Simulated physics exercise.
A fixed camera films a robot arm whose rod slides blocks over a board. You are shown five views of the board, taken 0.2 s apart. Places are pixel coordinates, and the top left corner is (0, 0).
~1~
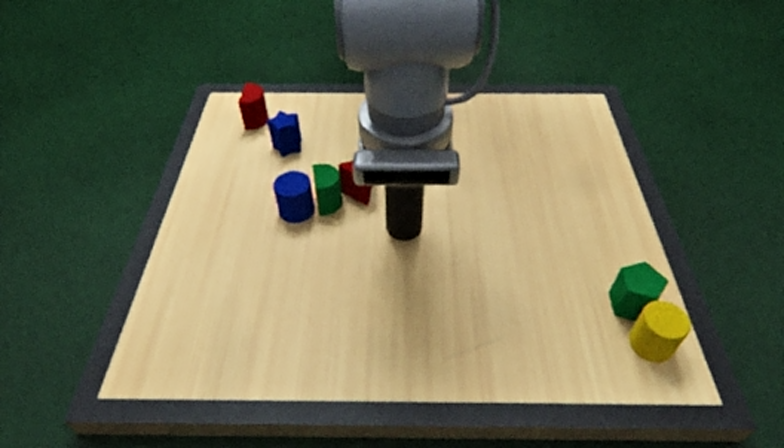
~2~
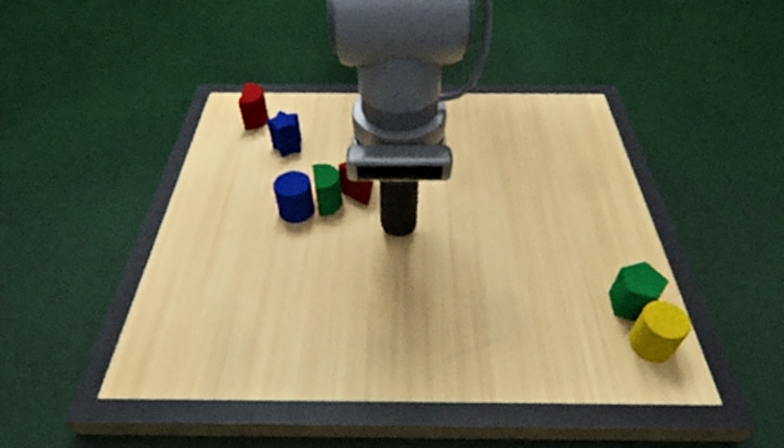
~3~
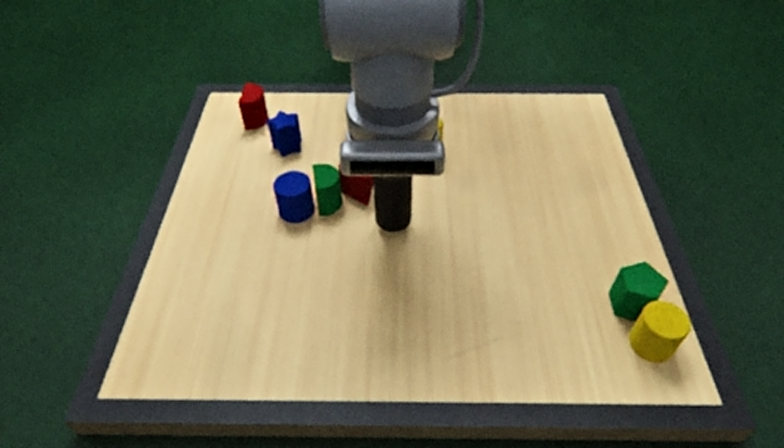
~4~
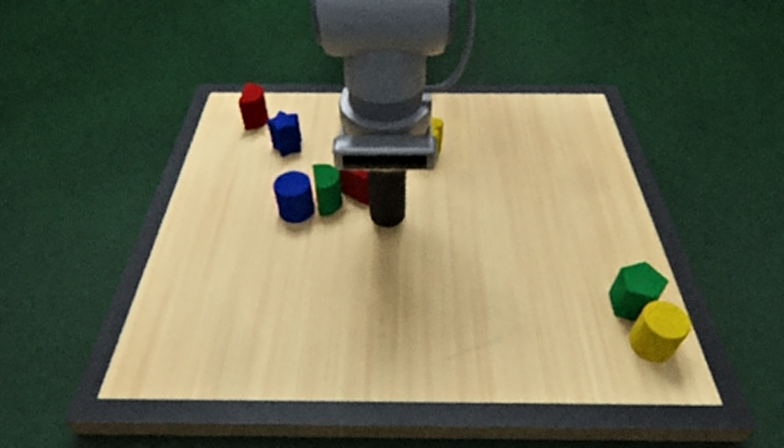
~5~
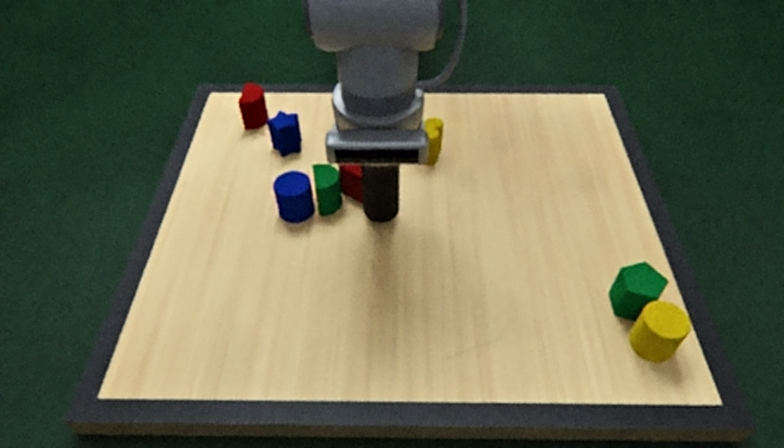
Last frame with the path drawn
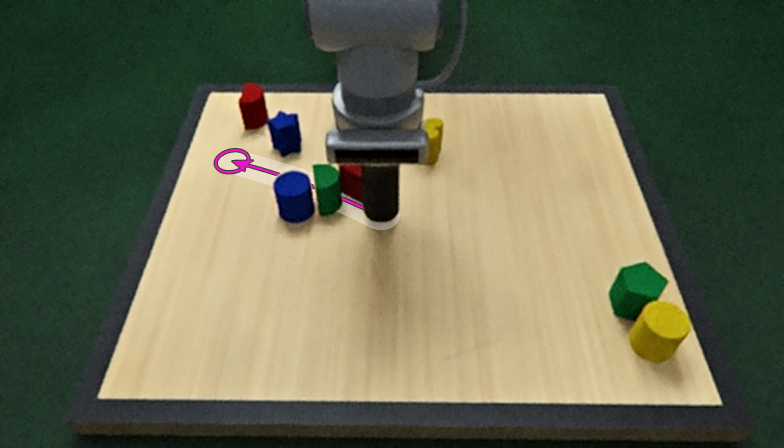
At first, a gray robot arm holds a dark rod upright over a wooden board, just right of a cluster of blue, green and red blocks. The rod then shifts slightly left and away, nearing the partly hidden red block, while a yellow block behind the arm comes into view and the blocks stay still.
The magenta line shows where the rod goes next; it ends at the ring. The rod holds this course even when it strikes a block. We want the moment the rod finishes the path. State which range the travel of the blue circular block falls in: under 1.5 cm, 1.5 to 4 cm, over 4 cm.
I'd go with 1.5 to 4 cm for this block.
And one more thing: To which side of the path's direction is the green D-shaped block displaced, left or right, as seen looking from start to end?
The green D-shaped block goes left.
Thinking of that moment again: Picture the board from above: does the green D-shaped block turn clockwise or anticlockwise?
It goes round opposite to clock hands.
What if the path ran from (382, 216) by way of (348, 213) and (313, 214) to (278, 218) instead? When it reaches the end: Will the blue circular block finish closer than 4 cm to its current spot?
I expect not.
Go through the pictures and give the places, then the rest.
In the first frame, rod's lower end at (404, 227); blue star block at (283, 119); blue circular block at (292, 183); green D-shaped block at (325, 175); red three-sided block partly hidden.
In the second frame, rod at (399, 223); blocks still.
In the third frame, rod at (393, 219); blocks still.
In the fourth frame, rod at (388, 214); blocks still.
In the fifth frame, rod at (382, 210); blue star block at (283, 119); blue circular block at (292, 183); green D-shaped block at (325, 175); red three-sided block partly hidden.
Drawn move, from (382, 216) through (306, 184) to (232, 161).
On the path given first. One third of the way, rod at (330, 187); blue circular block at (271, 185); green D-shaped block at (294, 168), turned 30° anticlockwise; red three-sided block at (342, 149), turned 110° clockwise.
Two thirds of the way, rod at (280, 169); blue circular block at (263, 186); green D-shaped block at (247, 164), turned 95° anticlockwise; red three-sided block at (342, 149), turned 110° clockwise.
At the end, rod at (230, 154); blue star block still; blue circular block at (263, 186); green D-shaped block at (242, 164), turned 105° anticlockwise; red three-sided block at (342, 149), turned 110° clockwise.
